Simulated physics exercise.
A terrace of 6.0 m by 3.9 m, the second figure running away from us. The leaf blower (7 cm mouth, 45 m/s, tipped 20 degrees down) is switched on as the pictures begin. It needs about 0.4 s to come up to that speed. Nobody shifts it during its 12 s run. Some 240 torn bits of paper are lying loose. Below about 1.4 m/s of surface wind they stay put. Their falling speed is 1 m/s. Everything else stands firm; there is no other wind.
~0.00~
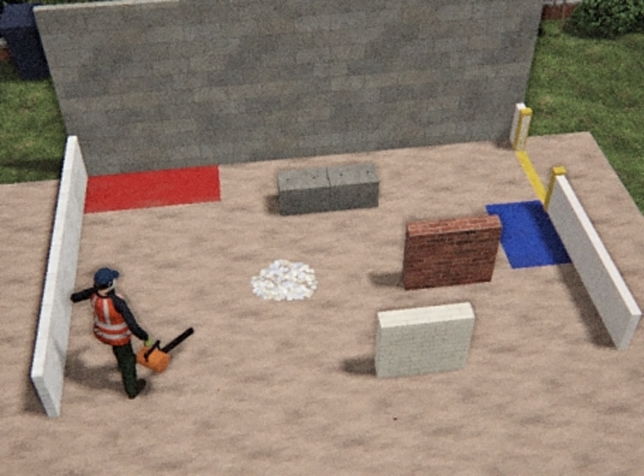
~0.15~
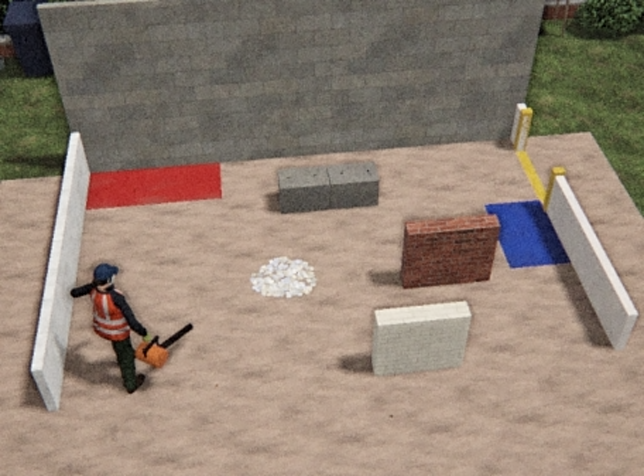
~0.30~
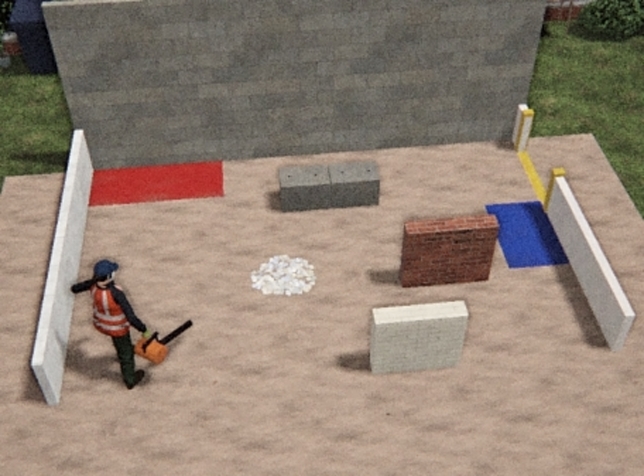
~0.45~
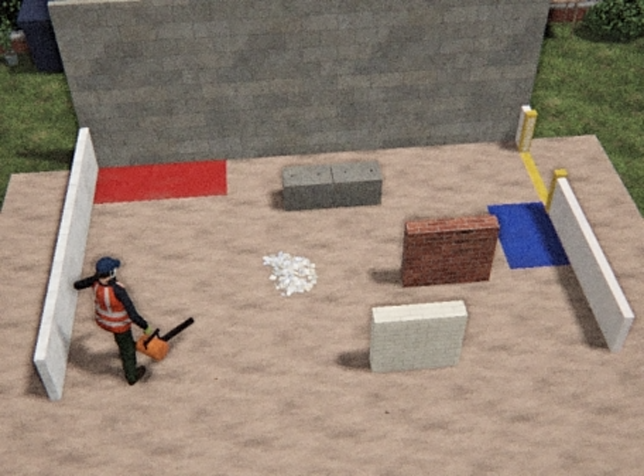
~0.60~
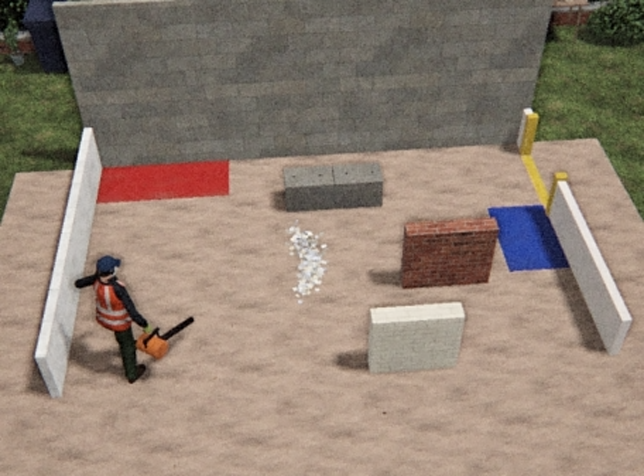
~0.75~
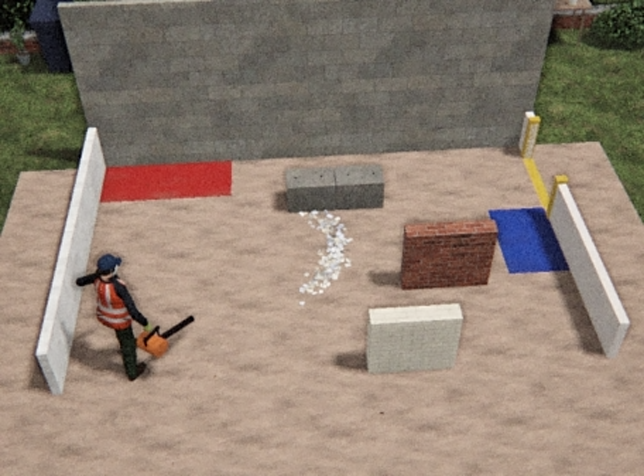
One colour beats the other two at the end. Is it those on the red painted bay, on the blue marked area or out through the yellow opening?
The biggest group is at the yellow one.
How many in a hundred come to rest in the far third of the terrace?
Some 20 per cent.
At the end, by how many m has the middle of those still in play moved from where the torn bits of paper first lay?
About 3.6 m.
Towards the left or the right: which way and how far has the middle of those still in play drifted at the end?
To the right, by about 3.4 m.
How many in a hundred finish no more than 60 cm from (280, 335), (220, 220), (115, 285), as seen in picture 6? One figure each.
In turn about 0 %, 0 %, 0 %.
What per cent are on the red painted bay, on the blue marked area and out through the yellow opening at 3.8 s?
About 0 % red, 10 % blue, 10 % yellow.
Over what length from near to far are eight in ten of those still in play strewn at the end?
Roughly 1.2 m.
After 2.4 s, 100 % are on the move or not yet settled, 0 % are out through the yellow opening, 0 % on the red painted bay and 8 % on the blue marked area; the middle of those still in play is near (452, 206).
After 3.8 s, 98 % are on the move or not yet settled, 11 % are out through the yellow opening, 0 % on the red painted bay and 10 % on the blue marked area; the middle of those still in play is near (499, 199).
After 6.6 s, 86 % are on the move or not yet settled, 38 % are out through the yellow opening, 0 % on the red painted bay and 11 % on the blue marked area; the middle of those still in play is near (525, 197).
After 12.0 s, at the end, 54 % are out through the yellow opening, 0 % on the red painted bay and 14 % on the blue marked area; the middle of those still in play is near (529, 200).
